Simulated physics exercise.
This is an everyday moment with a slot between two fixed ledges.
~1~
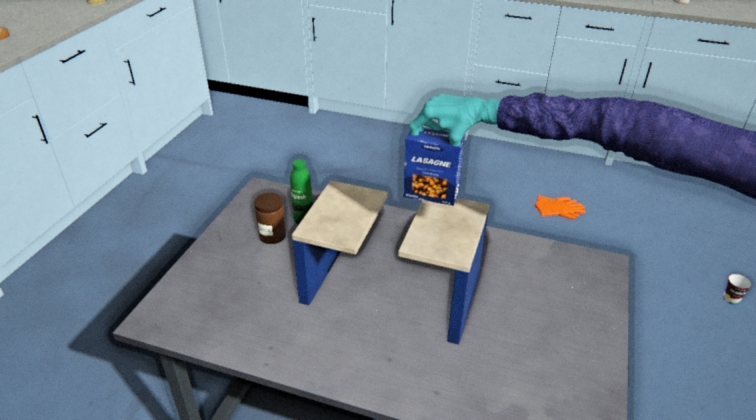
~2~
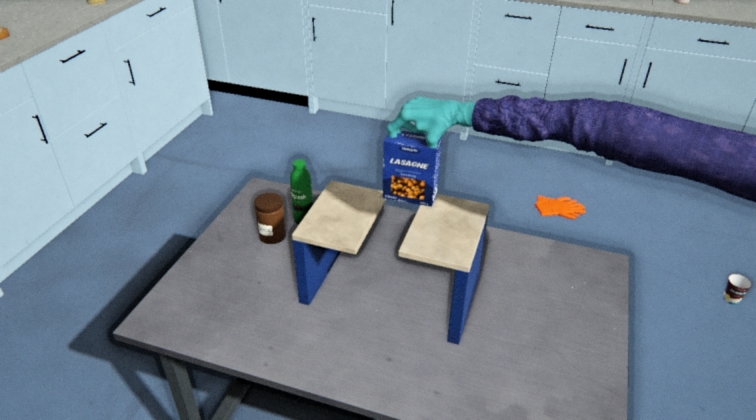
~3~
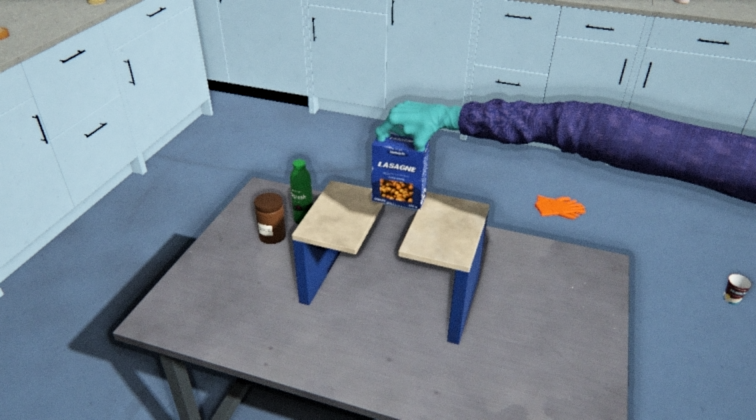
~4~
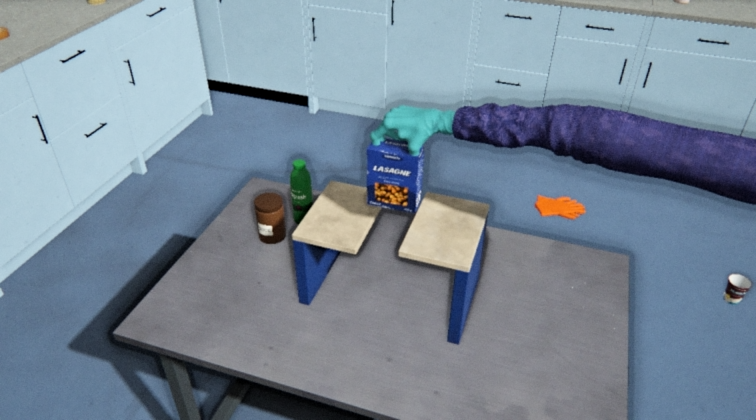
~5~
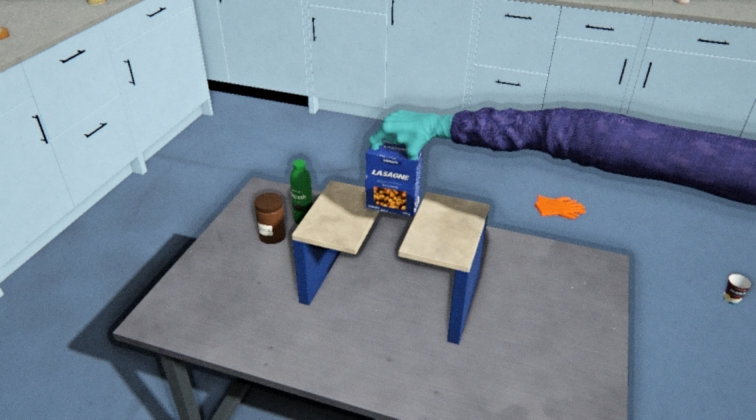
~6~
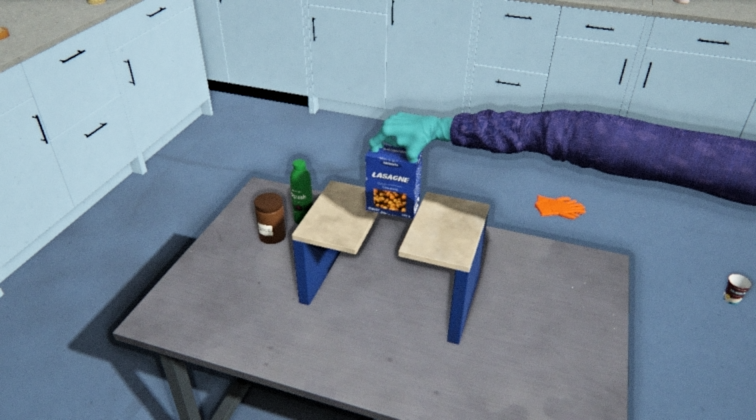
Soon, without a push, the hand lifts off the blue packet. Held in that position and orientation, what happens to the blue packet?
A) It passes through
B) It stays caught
Answer: B.
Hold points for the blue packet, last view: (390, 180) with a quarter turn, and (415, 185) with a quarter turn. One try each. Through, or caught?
The first time it makes it through, and the second time it does not get through.
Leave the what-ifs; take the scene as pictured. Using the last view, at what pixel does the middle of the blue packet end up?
Near (385, 204).
Then, 0.20 s on from there, blue packet turned 10° from how it was put near (391, 191).
Then, 0.30 s on from there, blue packet turned 61° from how it was put near (383, 204).
Then, 0.40 s on from there, blue packet on its side near (383, 203).
In the end, toppled on the stand or table, blue packet; the other 2 unmoved. At the end, from the last picture's camera, blue packet near (385, 204). The packet is caught.
